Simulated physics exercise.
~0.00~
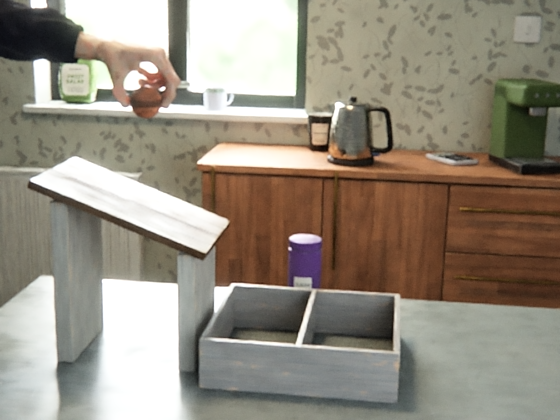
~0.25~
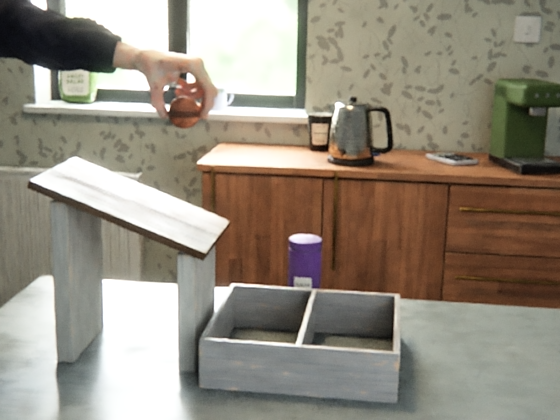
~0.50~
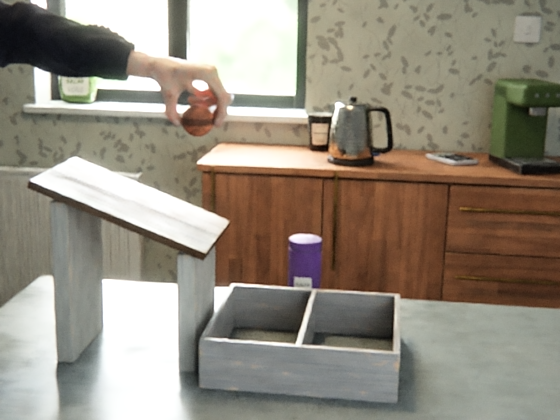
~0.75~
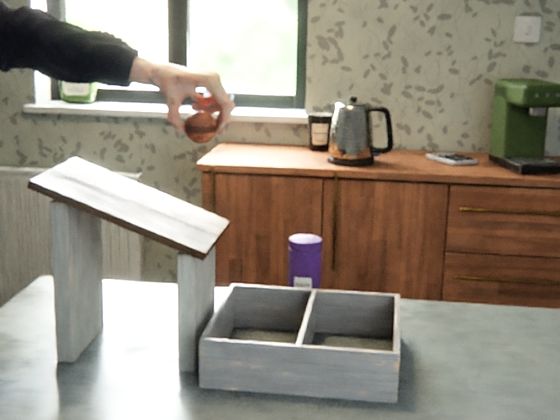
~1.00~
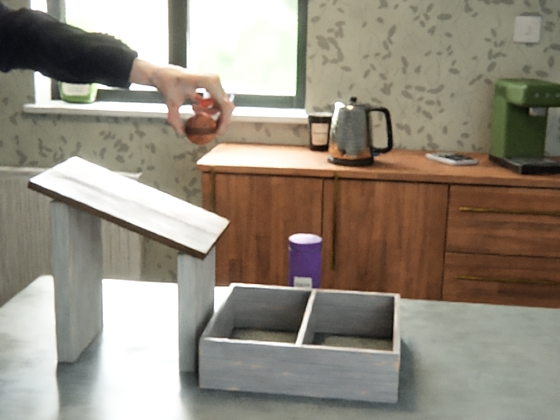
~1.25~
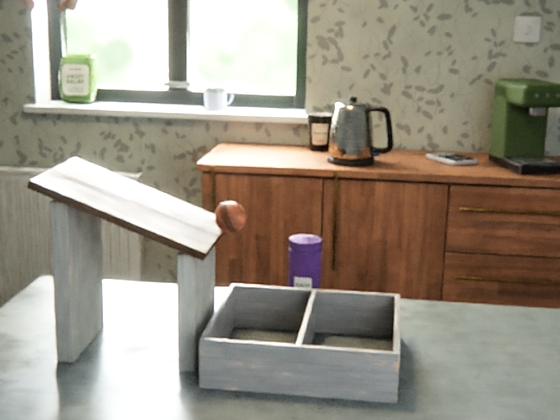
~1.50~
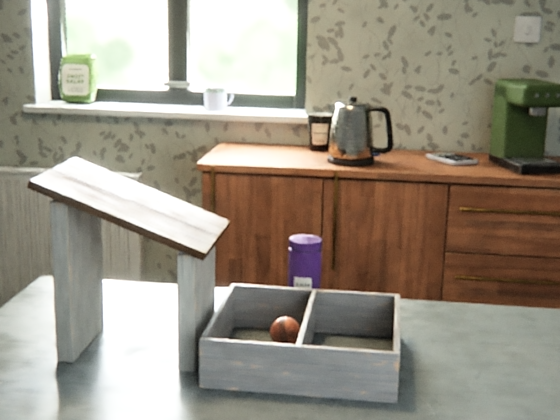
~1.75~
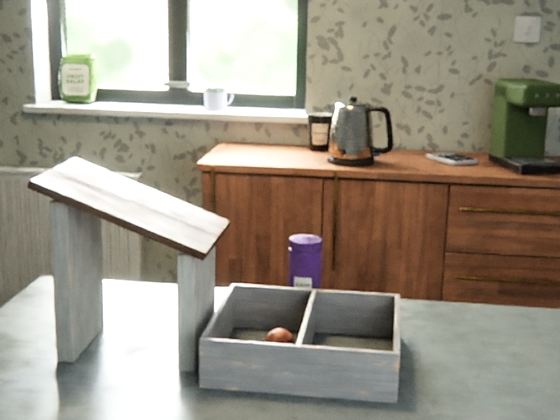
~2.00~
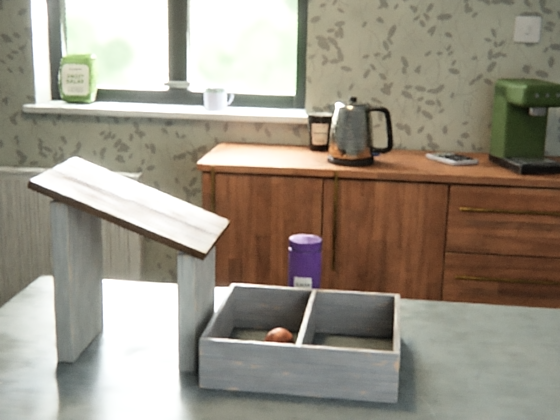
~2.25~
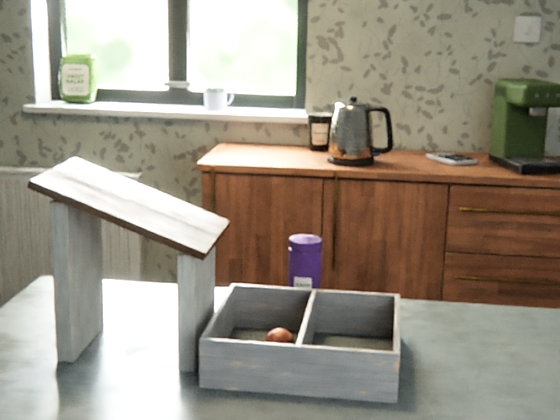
An orange ball is released by a hand above a sloping board and drops into the tray's nearer bay.
